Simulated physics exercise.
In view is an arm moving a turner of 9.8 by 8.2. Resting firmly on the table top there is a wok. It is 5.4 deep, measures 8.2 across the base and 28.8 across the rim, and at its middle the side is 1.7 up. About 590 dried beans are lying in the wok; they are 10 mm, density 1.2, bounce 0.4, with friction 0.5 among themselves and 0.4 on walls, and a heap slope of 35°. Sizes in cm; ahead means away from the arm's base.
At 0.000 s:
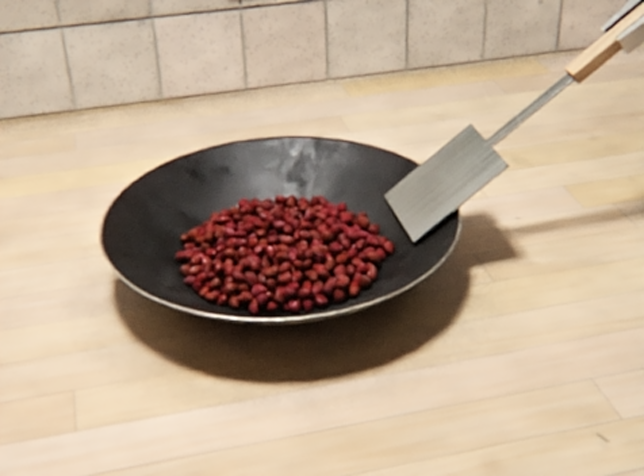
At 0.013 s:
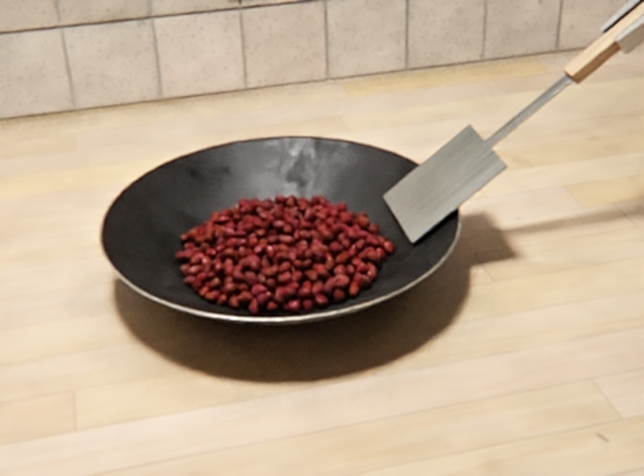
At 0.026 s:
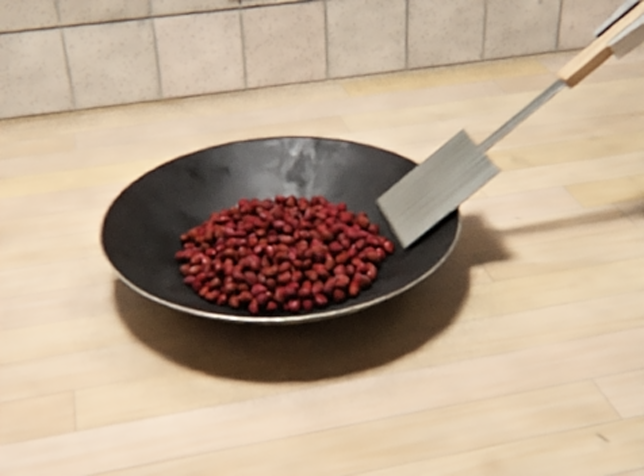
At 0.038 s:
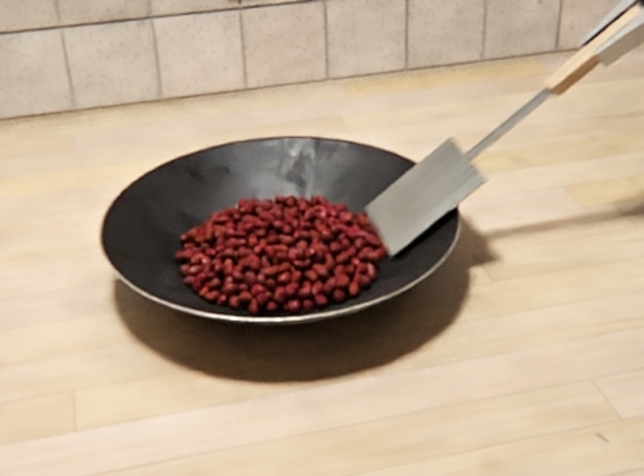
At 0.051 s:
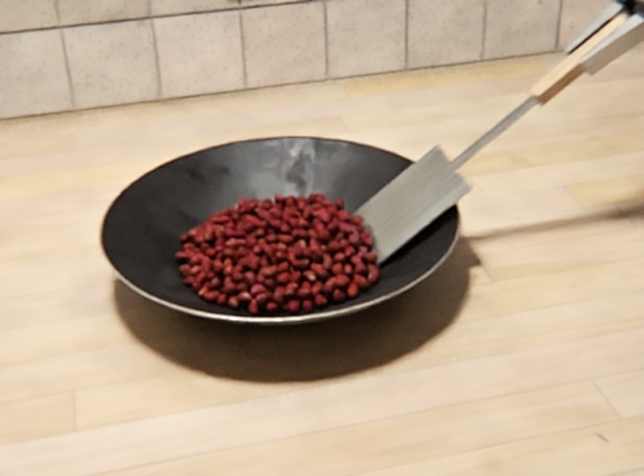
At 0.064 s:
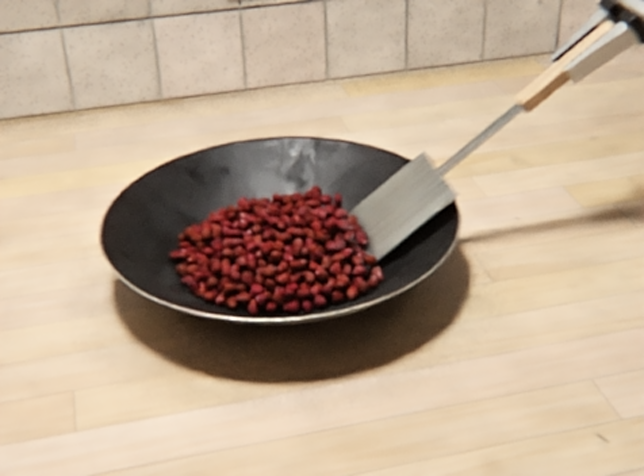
A robotic arm sliding a metal turner down into a black wok, nudging a heap of dark red beans slightly left.
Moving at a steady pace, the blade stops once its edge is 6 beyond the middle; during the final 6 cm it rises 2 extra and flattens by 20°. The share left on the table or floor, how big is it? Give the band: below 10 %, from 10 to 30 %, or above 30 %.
Band: Below 10 %.
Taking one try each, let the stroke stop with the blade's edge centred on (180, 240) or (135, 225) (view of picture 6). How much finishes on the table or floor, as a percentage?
First try about 25 percent, second about 45 percent.
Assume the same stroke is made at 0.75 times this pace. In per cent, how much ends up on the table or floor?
Estimate: Approx. 5 %.
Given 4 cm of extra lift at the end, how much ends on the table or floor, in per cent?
You'd expect near 15 percent of it there.
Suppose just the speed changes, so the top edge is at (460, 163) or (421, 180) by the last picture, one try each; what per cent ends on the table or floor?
0 % and 15 %.
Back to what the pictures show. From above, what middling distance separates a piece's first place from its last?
Somewhere near 7 centimetres, I reckon.
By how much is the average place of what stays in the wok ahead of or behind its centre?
Some 5.5 cm ahead of the centre.
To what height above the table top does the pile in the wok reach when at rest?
Roughly 7.0 cm.
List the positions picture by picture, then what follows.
In the first frame, turner top edge at (490, 144), sloping 37°; upper third of the load around (287, 241), from x 180 to 390, top at y 200; 593 in the wok.
In the second frame, turner top edge at (488, 144), sloping 37°; upper third of the load around (287, 241), from x 180 to 390, top at y 200.
In the third frame, turner top edge at (482, 149), sloping 37°; upper third of the load around (287, 241), from x 180 to 390, top at y 200.
In the fourth frame, turner top edge at (469, 157), sloping 37°; upper third of the load around (286, 241), from x 180 to 385, top at y 200.
In the fifth frame, turner top edge at (455, 165), sloping 37°; upper third of the load around (288, 239), from x 180 to 375, top at y 200.
In the sixth frame, turner top edge at (440, 172), sloping 37°; upper third of the load around (284, 237), from x 175 to 375, top at y 190; 593 in the wok.
By 0.11 s, sloping 37°, highest piece 6 above the table; 593 in the wok.
By 0.15 s, sloping 30°, highest piece 6 above the table; 593 in the wok.
By 0.37 s, sloping 17°, highest piece 7 above the table; 562 in the wok, 25 on the table or floor, 6 on the blade or in flight.
By 1.42 s, sloping 17°, highest piece 7 above the table; 561 in the wok, 32 on the table or floor.
Final count, 561 in the wok, 32 on the table or floor. That is 5 % on the table or floor.
